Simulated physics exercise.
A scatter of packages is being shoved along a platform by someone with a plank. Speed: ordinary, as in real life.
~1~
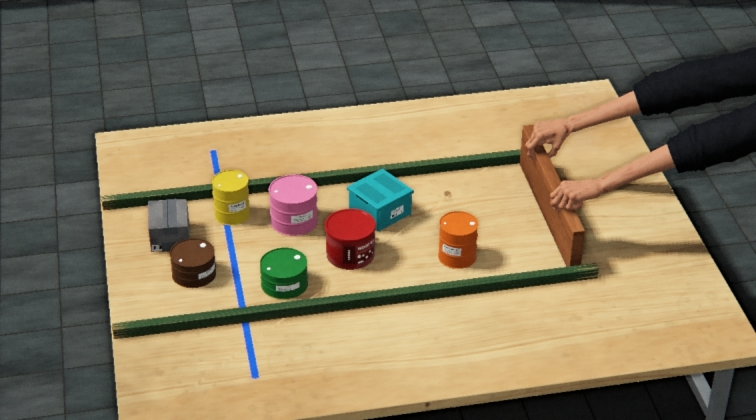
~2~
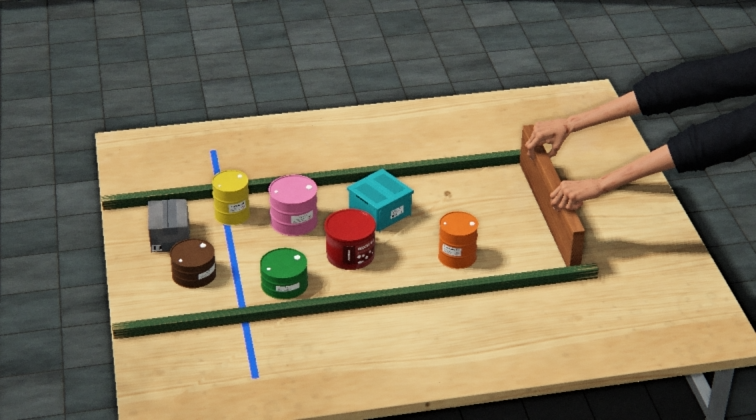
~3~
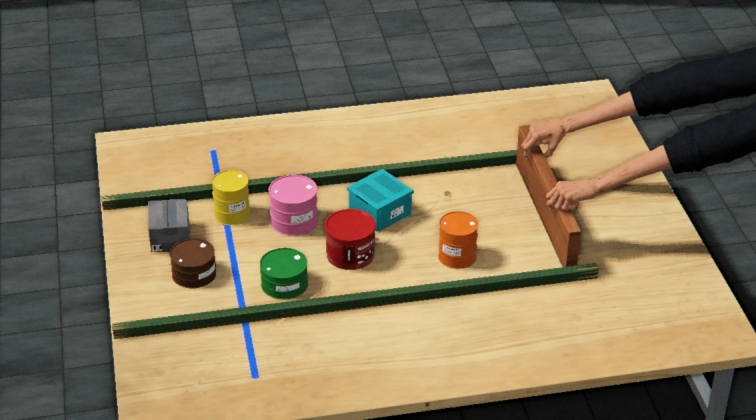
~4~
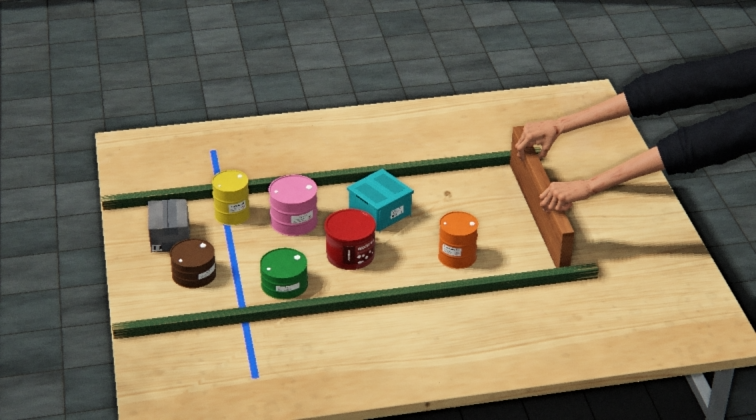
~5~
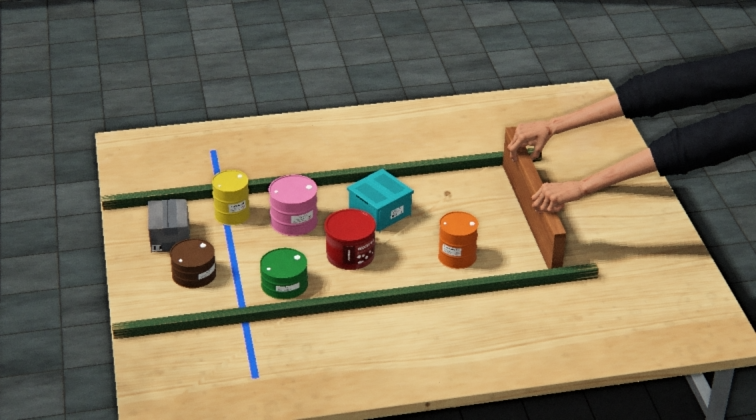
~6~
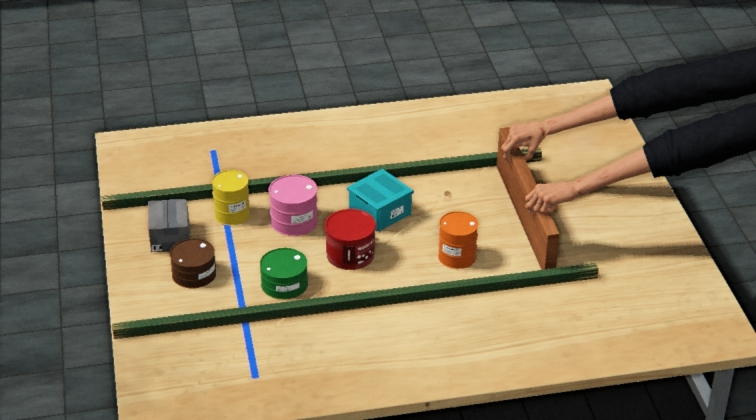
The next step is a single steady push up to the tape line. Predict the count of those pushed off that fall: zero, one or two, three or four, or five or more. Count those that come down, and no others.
After that push, what drops off the edge is none whatsoever.
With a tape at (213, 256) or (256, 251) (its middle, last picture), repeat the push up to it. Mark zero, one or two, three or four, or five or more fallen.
Taking the two places as listed: 1 or 2, then none at all.
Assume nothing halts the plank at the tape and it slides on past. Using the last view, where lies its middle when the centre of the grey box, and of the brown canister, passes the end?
(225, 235) and (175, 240), more or less.
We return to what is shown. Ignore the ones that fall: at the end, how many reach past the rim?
The count is 1.
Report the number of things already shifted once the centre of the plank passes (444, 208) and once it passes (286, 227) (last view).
Tally: 1; 7.
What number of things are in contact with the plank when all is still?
That would be 3 of them.
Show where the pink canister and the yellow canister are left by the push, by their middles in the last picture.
The pink canister comes to rest close to (155, 224), while the yellow canister rests close to (137, 201).
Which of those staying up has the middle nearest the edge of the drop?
Foremost, the grey box.
A little later, none off yet; grey box at rest near (169, 225); brown canister at rest near (193, 263); yellow canister at rest near (231, 198).
When it is over, the number that fall off is zero.
